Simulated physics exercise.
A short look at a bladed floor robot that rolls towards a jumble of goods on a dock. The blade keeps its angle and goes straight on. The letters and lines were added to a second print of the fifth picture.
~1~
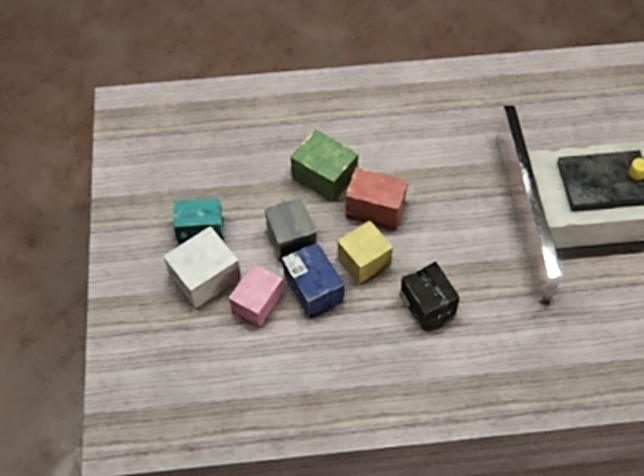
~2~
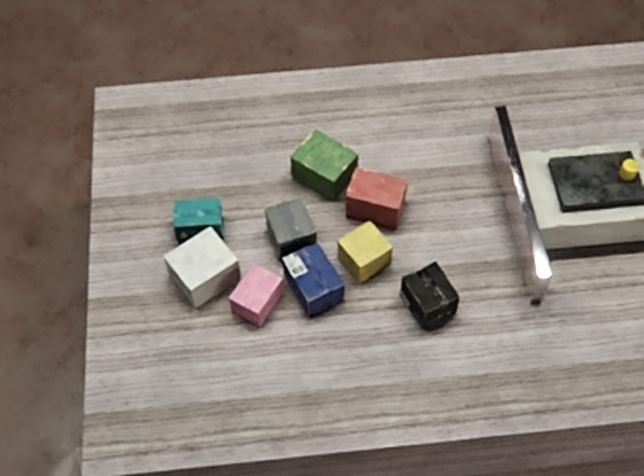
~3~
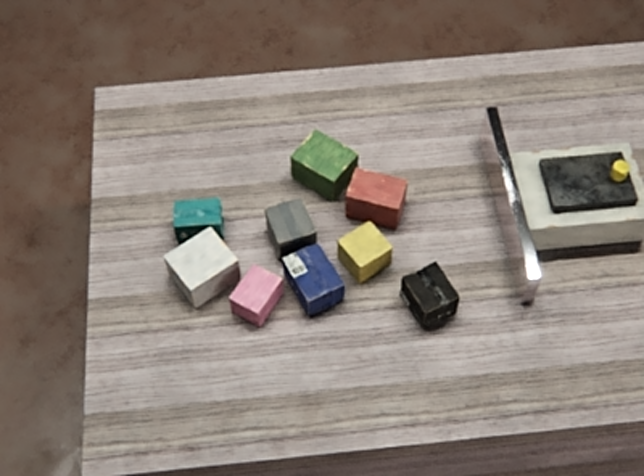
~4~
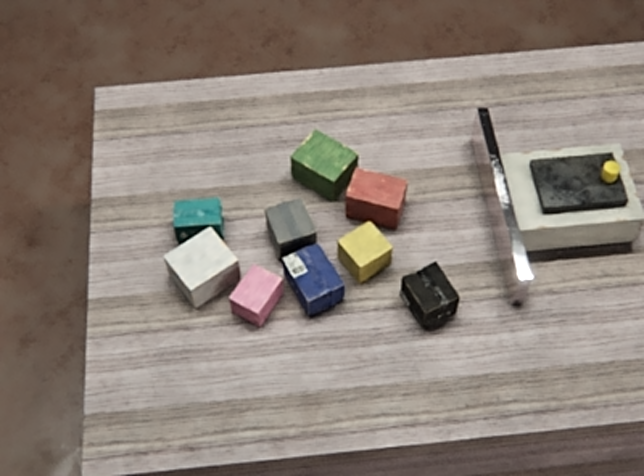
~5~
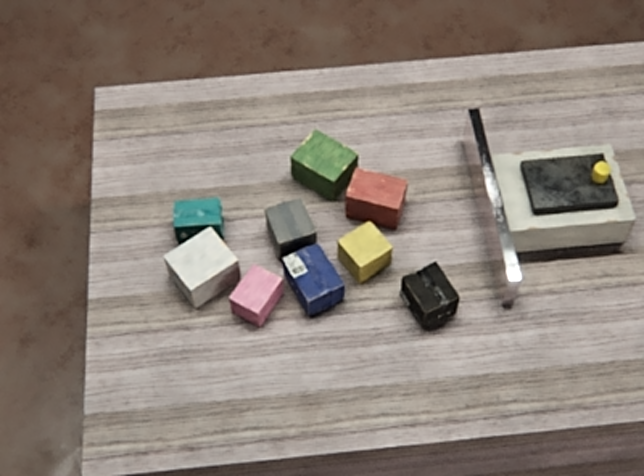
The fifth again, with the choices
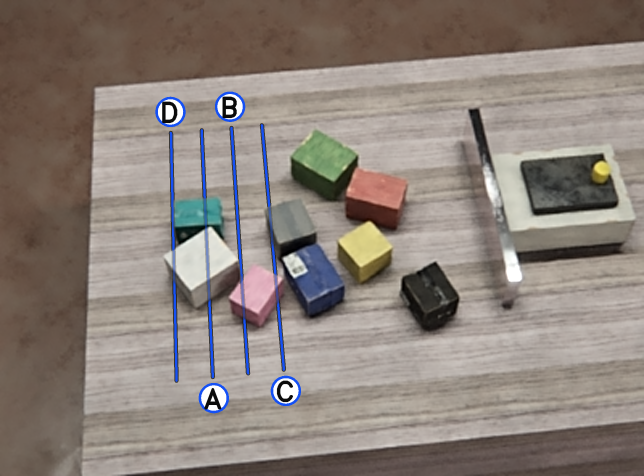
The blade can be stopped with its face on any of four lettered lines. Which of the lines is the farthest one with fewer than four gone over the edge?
Up to line D.
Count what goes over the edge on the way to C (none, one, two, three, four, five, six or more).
The count is none.
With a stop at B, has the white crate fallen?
By then, no.
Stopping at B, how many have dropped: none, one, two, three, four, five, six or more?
In all, none.
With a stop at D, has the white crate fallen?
Yes.
On the marked copy, A at (207, 243); B at (239, 240); C at (272, 237); D at (174, 247).
Following D. Soon after the start, robot (450, 193); black box (365, 300); yellow crate (352, 251).
Later, robot (335, 203); white crate (140, 271); turquoise box (142, 226).
In the end, robot (243, 212); white crate over the edge; turquoise box over the edge; three fallen.
As for the rest, A is within the limit but short; B is within the limit but short; C is within the limit but short.
